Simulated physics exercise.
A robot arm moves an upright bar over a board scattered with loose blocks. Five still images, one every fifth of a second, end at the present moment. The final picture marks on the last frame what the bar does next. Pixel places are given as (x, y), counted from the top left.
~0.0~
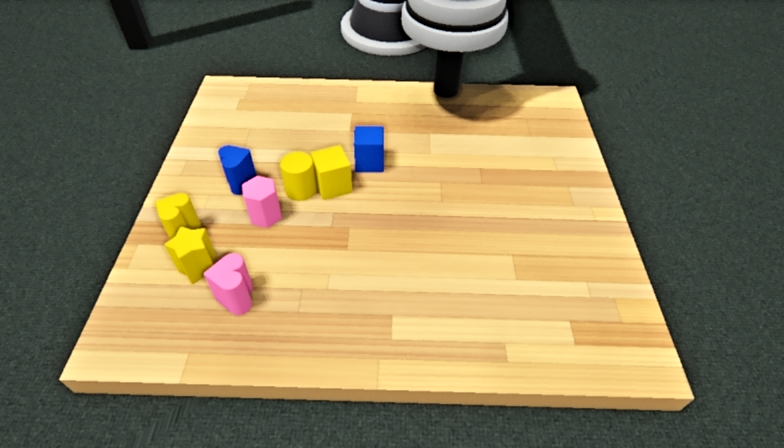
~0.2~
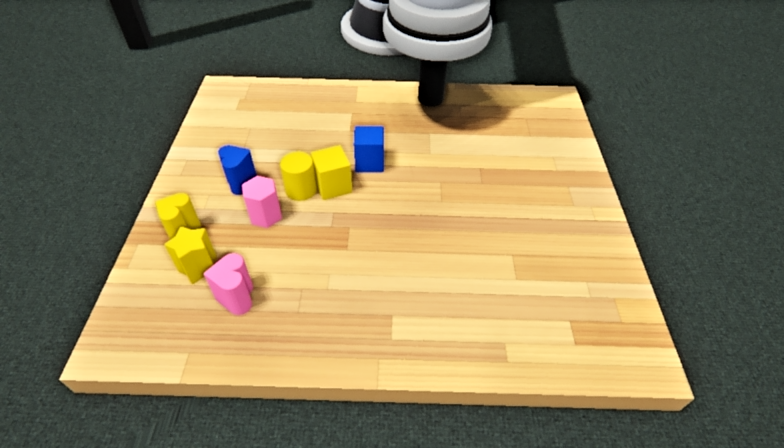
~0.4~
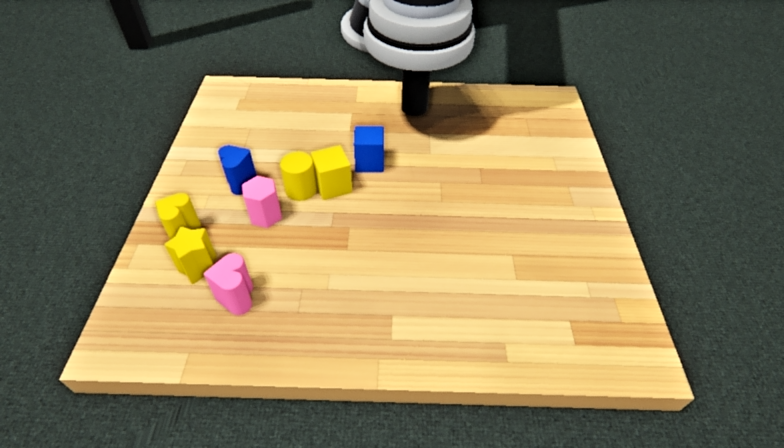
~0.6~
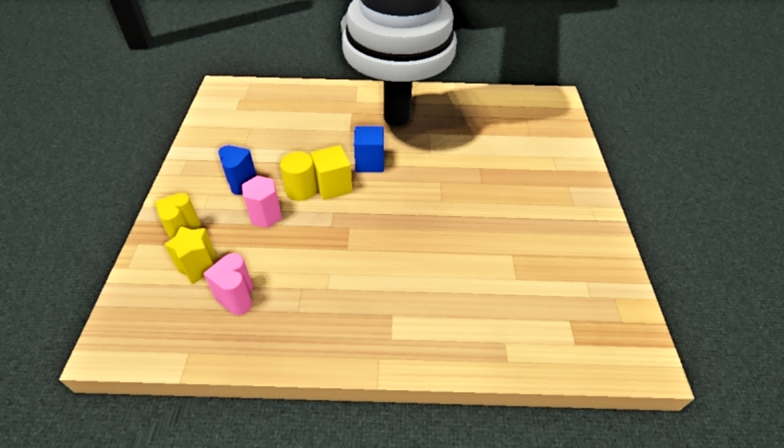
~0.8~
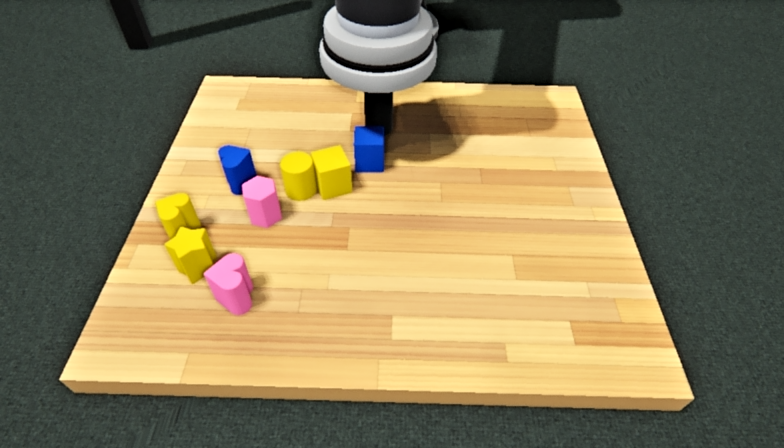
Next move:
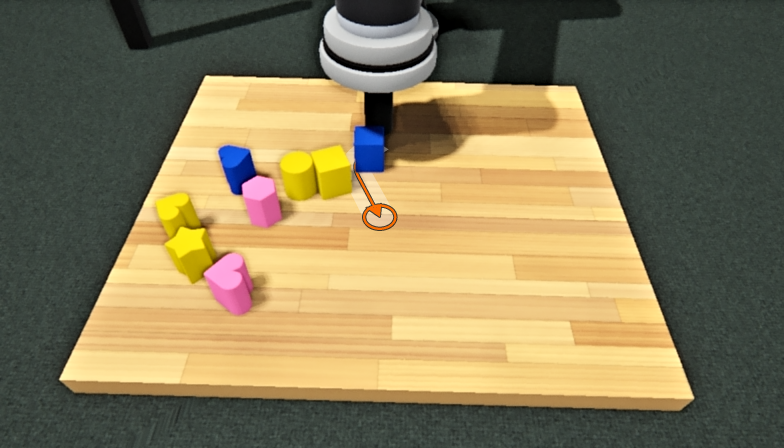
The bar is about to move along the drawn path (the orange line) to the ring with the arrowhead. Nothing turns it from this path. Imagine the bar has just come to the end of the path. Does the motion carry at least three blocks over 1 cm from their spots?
No, it doesn't check out.
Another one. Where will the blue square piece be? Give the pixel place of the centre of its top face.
Near (391, 212).
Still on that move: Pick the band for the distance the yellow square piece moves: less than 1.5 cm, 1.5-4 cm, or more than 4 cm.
The distance will be 1.5 to 4 cm.
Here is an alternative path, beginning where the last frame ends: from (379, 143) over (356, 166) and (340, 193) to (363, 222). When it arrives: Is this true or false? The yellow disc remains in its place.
The statement is incorrect.
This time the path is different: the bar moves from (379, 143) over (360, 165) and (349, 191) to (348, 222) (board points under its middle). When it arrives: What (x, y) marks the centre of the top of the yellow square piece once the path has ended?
So, by the moment the path ends, you'll find the top centre of the yellow square piece at (310, 186).
Path on the board, from (379, 143) by way of (356, 163) and (365, 189) to (380, 217).
What follows on the original path. One third of the way, bar at (355, 148); blue square piece at (361, 154), turned 15° anticlockwise.
Two thirds of the way, bar at (365, 175); yellow square piece at (328, 170), turned 50° clockwise; blue square piece at (374, 182), turned 20° anticlockwise.
At the end, bar at (380, 203); yellow disc in place; yellow square piece at (328, 170), turned 55° clockwise; blue square piece at (391, 212), turned 15° anticlockwise.
